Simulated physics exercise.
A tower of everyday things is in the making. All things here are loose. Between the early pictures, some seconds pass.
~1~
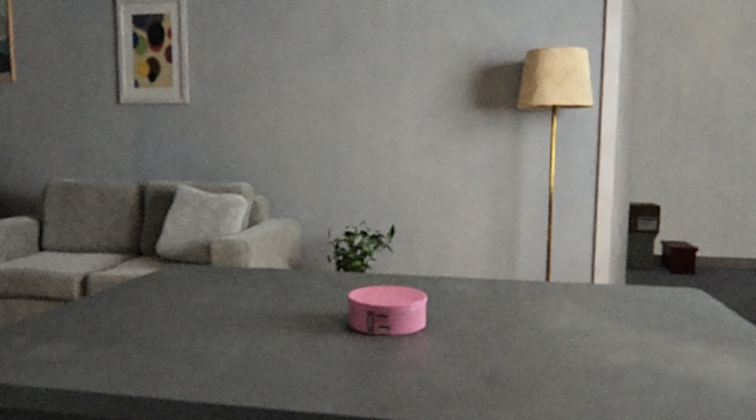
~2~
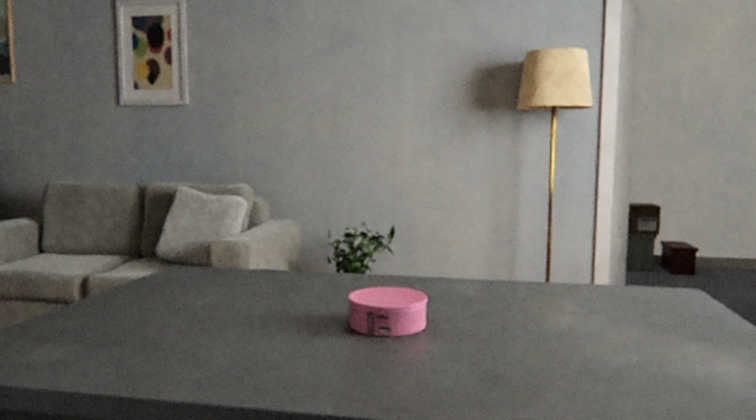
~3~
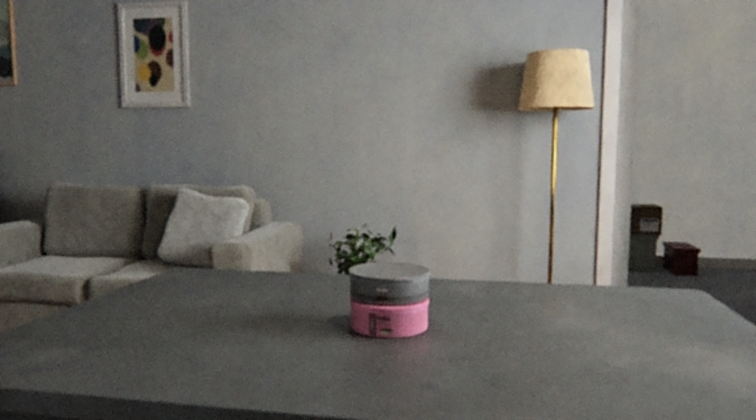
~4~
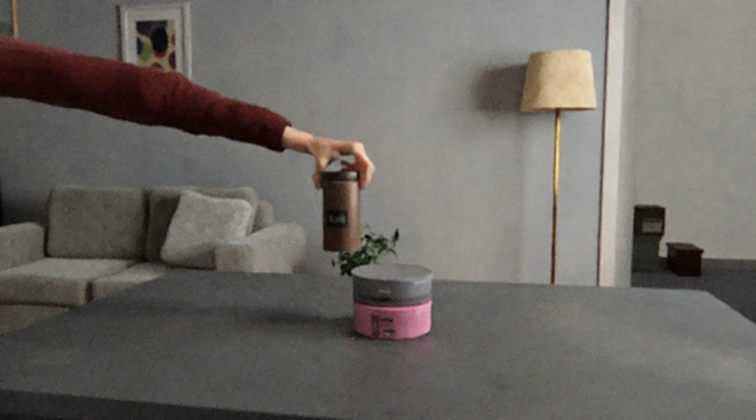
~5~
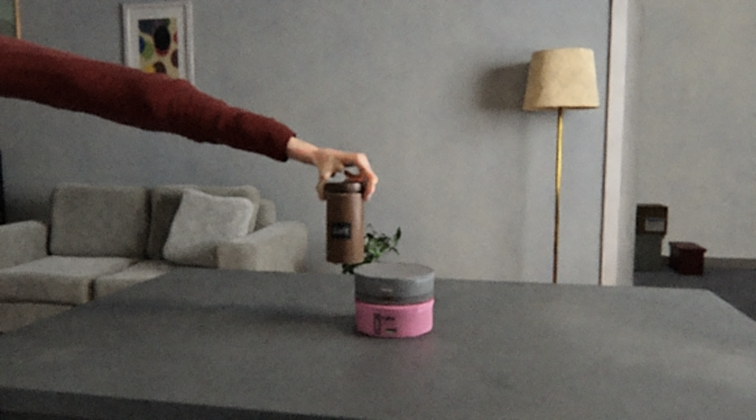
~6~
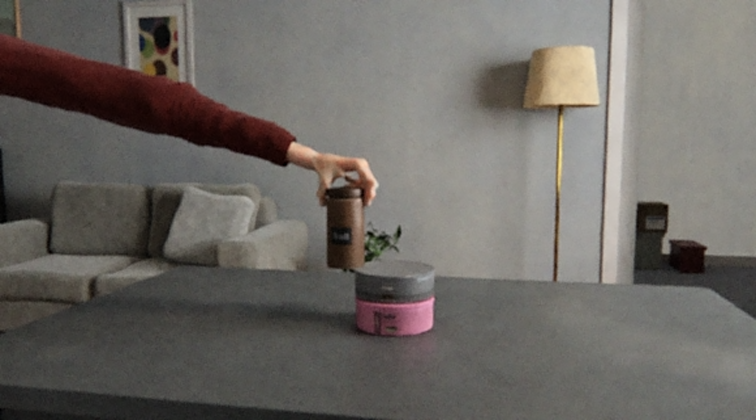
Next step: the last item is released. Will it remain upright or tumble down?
I reckon it doesn't sit tight.
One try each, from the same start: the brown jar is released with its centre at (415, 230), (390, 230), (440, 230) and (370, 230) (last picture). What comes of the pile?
Lab note - try 1: No collapse; try 2: No collapse; try 3: Collapse; try 4: No collapse.
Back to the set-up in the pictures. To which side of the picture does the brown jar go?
Off leftwards in the picture.
Then, 0.36 s after the last picture, brown jar now fallen.
Then, 0.72 s after the last picture, nothing new.
At rest, fallen, brown jar; the other 2 in place. Seen from the same camera at the end, brown jar near (302, 299). The pile gives way.
